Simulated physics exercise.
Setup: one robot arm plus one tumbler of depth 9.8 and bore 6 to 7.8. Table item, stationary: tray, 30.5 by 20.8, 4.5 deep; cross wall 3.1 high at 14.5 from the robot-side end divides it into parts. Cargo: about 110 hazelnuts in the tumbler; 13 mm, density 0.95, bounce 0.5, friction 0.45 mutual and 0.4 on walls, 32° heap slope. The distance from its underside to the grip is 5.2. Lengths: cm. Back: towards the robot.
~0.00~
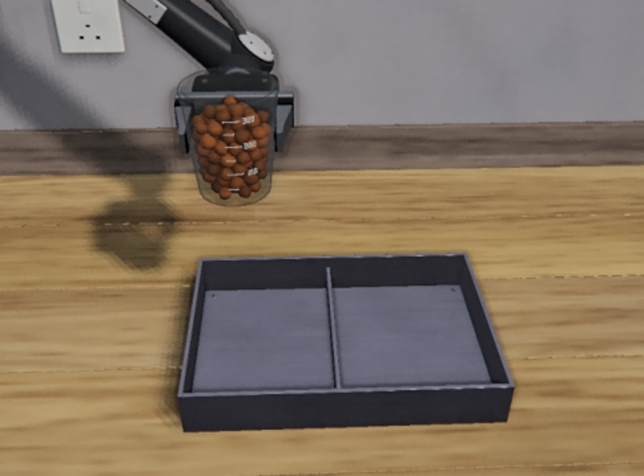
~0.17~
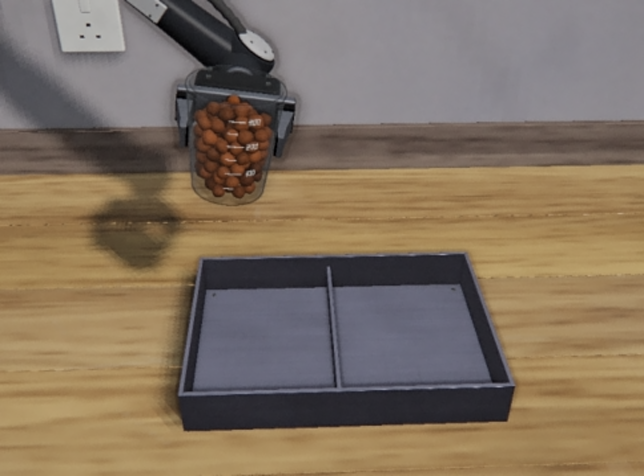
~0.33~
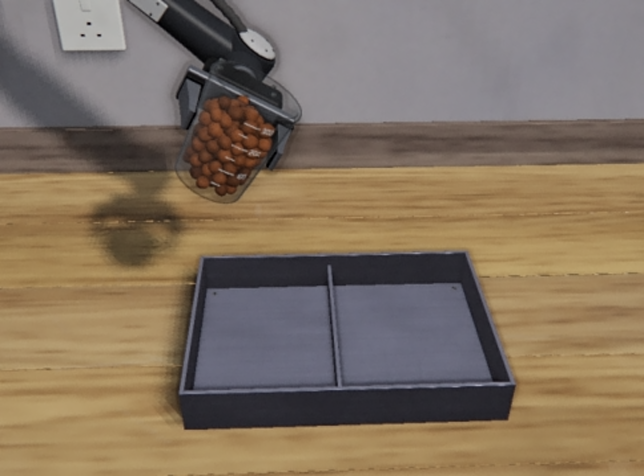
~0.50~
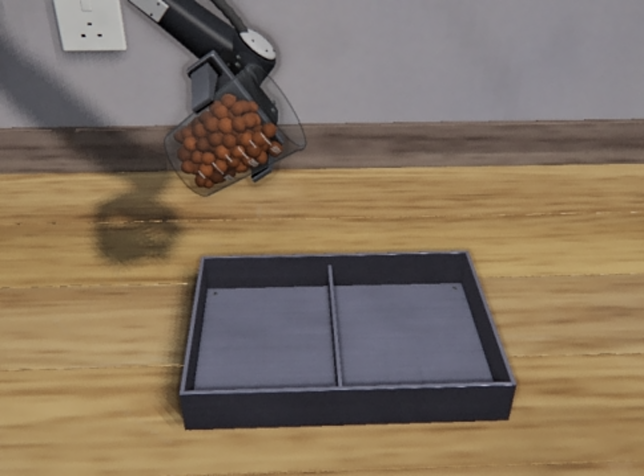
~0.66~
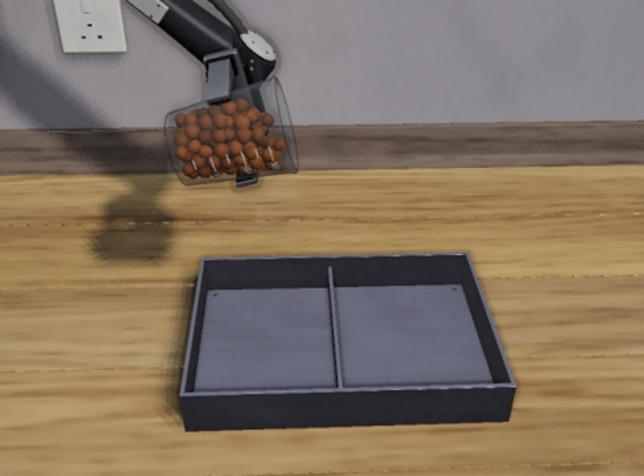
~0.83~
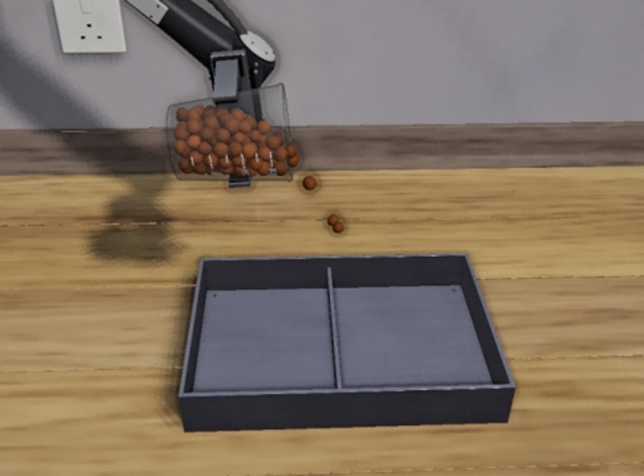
At first, a robot arm holds a clear tumbler full of brown hazelnuts upright above a wooden surface, behind a dark, two-part tray. The arm then tilts the tumbler steadily until it lies nearly sideways, its mouth facing right. Finally, a few nuts leave the rim and drop through the air.
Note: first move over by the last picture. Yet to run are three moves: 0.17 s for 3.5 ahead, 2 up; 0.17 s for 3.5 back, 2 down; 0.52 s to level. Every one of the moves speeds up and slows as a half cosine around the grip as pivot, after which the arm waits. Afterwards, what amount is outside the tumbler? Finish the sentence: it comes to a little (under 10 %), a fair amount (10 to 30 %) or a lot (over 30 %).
It comes to a lot.
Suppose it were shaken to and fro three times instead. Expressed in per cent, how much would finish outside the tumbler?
In that case some 85 per cent.
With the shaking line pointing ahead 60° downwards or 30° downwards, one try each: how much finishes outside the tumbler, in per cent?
Near 15 and 30 percent respectively.
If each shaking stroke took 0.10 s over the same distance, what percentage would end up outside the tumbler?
Roughly 85 in a hundred.
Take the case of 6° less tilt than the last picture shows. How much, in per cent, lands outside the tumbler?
Estimate: Around 25 per cent.
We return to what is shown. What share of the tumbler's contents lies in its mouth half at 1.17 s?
65 %.
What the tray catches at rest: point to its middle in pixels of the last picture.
It ends up close to (393, 335).
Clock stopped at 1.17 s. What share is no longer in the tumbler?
35 %.
By 1.17 s, tilted 85° forward, highest piece 26 above the table; 74 in the tumbler, 7 in the far-side part, 1 in the robot-side part, 29 in flight or on a rim.
By 1.52 s, tilted 21° forward, highest piece 28 above the table; 66 in the tumbler, 33 in the far-side part, 12 in the robot-side part.
By 1.89 s, level, highest piece 27 above the table; 66 in the tumbler, 33 in the far-side part, 12 in the robot-side part.
By 2.94 s, level, highest piece 27 above the table; 66 in the tumbler, 33 in the far-side part, 12 in the robot-side part.
Final count, 66 in the tumbler, 33 in the far-side part, 12 in the robot-side part. That is 41 % outside the tumbler.
